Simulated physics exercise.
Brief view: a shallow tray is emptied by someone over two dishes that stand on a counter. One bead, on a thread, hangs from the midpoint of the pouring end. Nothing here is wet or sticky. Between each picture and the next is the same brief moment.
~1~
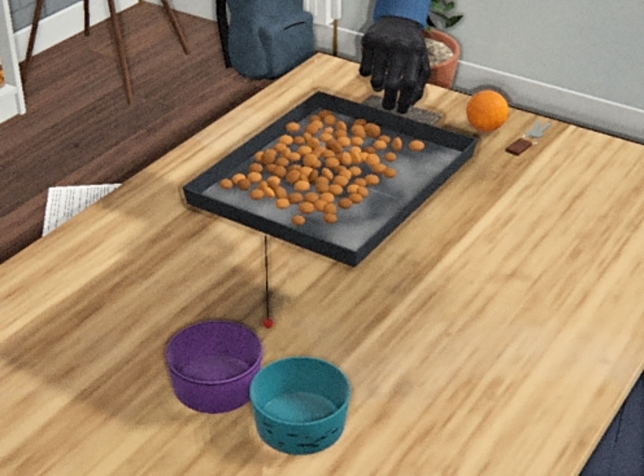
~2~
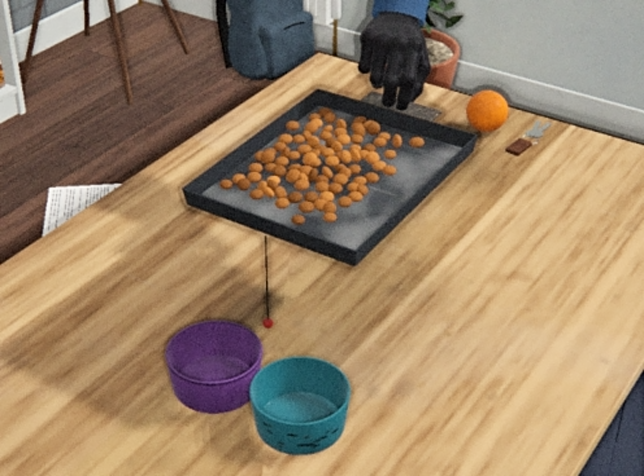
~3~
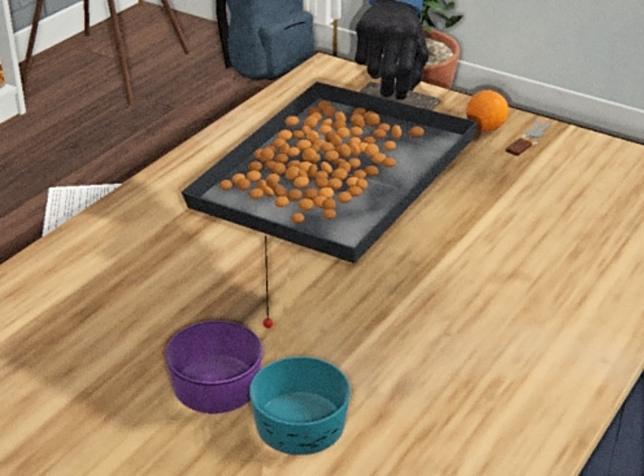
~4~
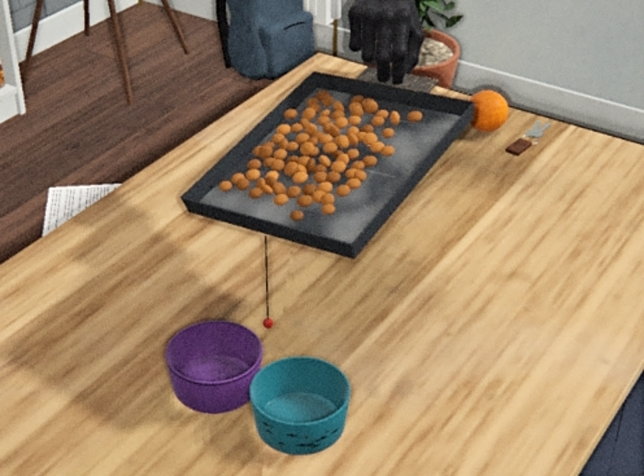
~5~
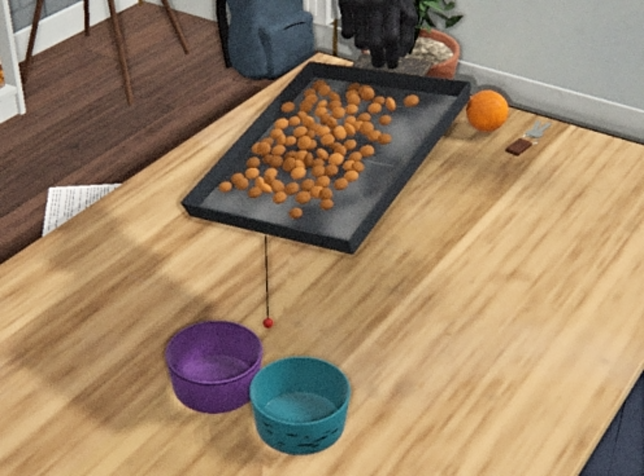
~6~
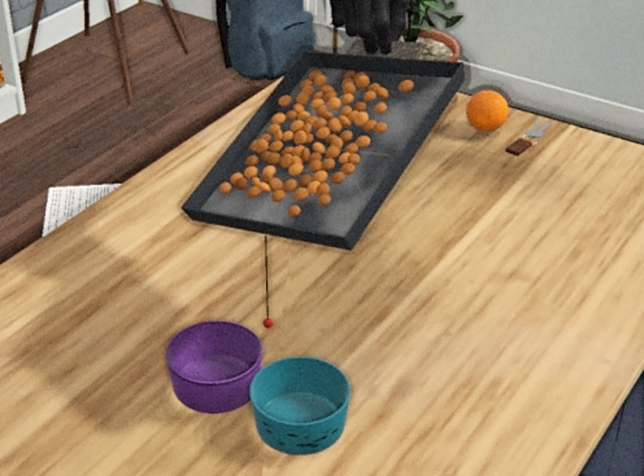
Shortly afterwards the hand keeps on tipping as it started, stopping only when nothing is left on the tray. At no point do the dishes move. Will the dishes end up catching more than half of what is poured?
No.
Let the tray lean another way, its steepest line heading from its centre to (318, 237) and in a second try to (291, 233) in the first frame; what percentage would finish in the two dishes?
60 and 90 per cent, in that order.
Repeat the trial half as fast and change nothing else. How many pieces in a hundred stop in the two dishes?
Estimate: Some 10%.
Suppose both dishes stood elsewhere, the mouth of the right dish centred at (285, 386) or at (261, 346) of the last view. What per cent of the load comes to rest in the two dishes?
Respectively 20 % and 90 %.
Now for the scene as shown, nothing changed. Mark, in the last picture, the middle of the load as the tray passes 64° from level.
(231, 181).
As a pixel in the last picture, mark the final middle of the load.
Close to (192, 340) in the last view.
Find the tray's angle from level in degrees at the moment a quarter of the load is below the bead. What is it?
It has tipped about 90 degrees.
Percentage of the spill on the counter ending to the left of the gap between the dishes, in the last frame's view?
Roughly 90 in a hundred.
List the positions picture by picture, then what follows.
In the first frame, corners of the pouring end at (186, 187) and (355, 250), level; middle of the load at (315, 164), bits of cat kibble; left dish at (186, 392); right dish at (272, 433); bead on its thread at (268, 323).
In the second frame, corners of the pouring end at (186, 188) and (355, 249), level; middle of the load at (315, 163).
In the third frame, corners of the pouring end at (185, 191) and (353, 246), tipped barely, lowest at the left corner; middle of the load at (314, 158).
In the fourth frame, corners of the pouring end at (184, 196) and (351, 242), tipped a little, lowest at the left corner; middle of the load at (313, 151).
In the fifth frame, corners of the pouring end at (184, 201) and (348, 238), tipped clearly, lowest at the left corner; middle of the load at (310, 145).
In the sixth frame, corners of the pouring end at (185, 206) and (344, 235), tipped clearly, lowest at the left corner; middle of the load at (307, 139); left dish at (186, 392); right dish at (272, 433).
Soon after the last picture, tray tipped steeply; nearly all on the tray; a stray few in the air.
A little later, tray tipped past a quarter turn; about a quarter on the tray; a small part in the left dish; about half outside both; about a quarter in the air.
Later still, tray tipped past a quarter turn; a small part in the left dish; most outside both.
At rest, tray tipped past a quarter turn; none in the right dish; a small part in the left dish; most outside both.
